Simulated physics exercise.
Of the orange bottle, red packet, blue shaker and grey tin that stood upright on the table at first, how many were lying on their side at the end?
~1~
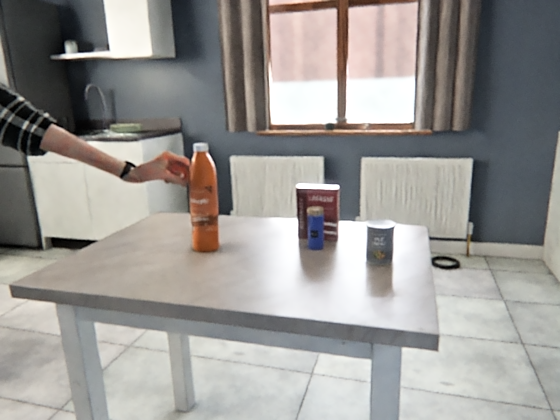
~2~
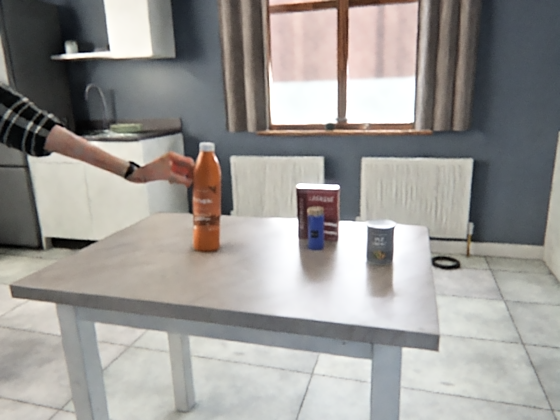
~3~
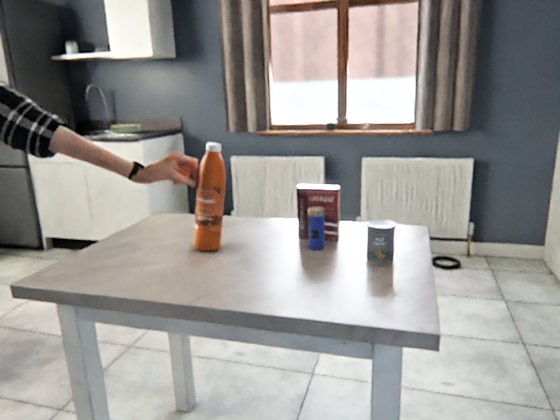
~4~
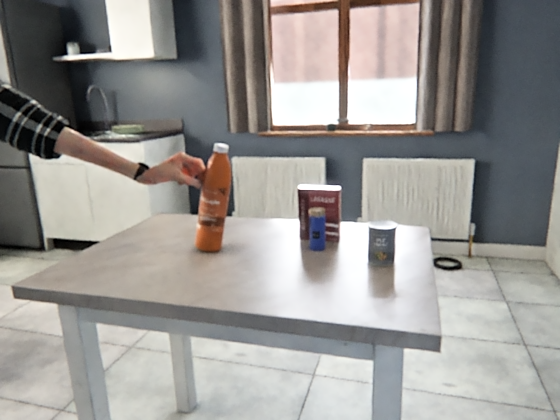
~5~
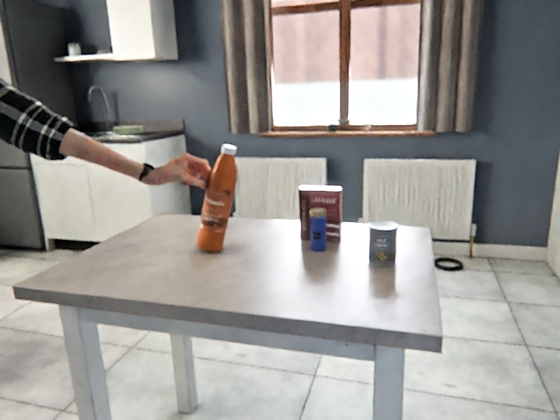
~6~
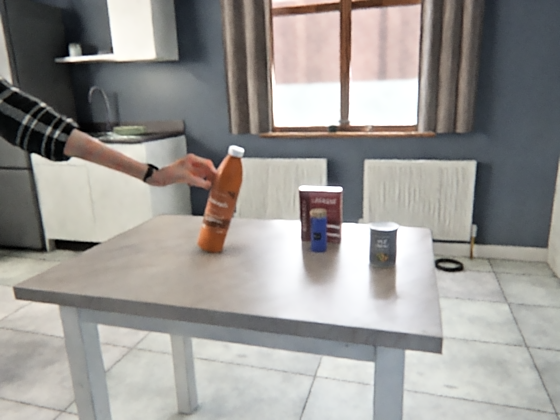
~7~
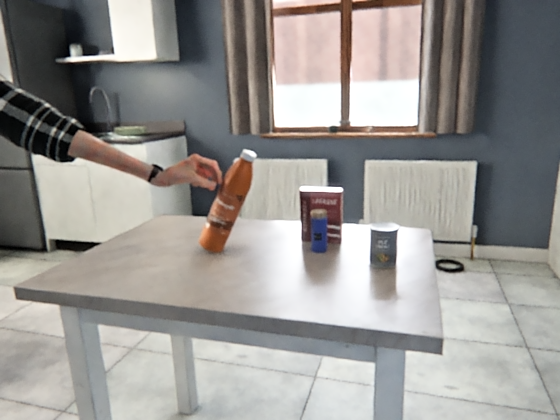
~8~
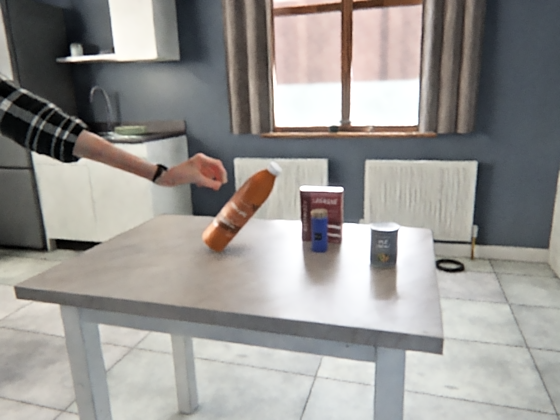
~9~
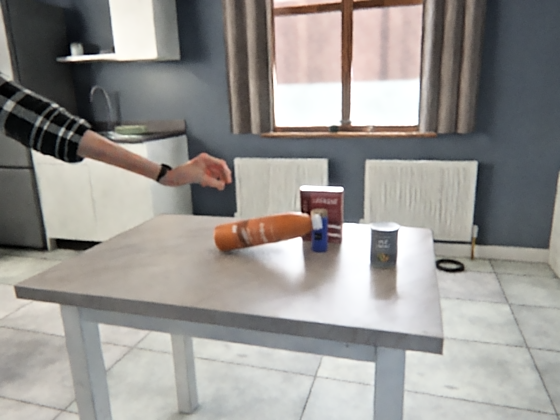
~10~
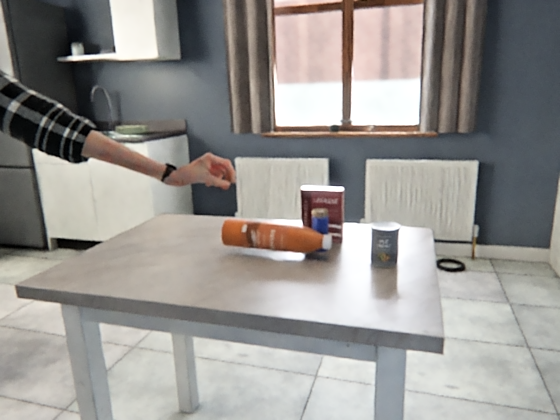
Only one of them was lying on its side at the end, the orange bottle. The red packet, the blue shaker and the grey tin were still standing.
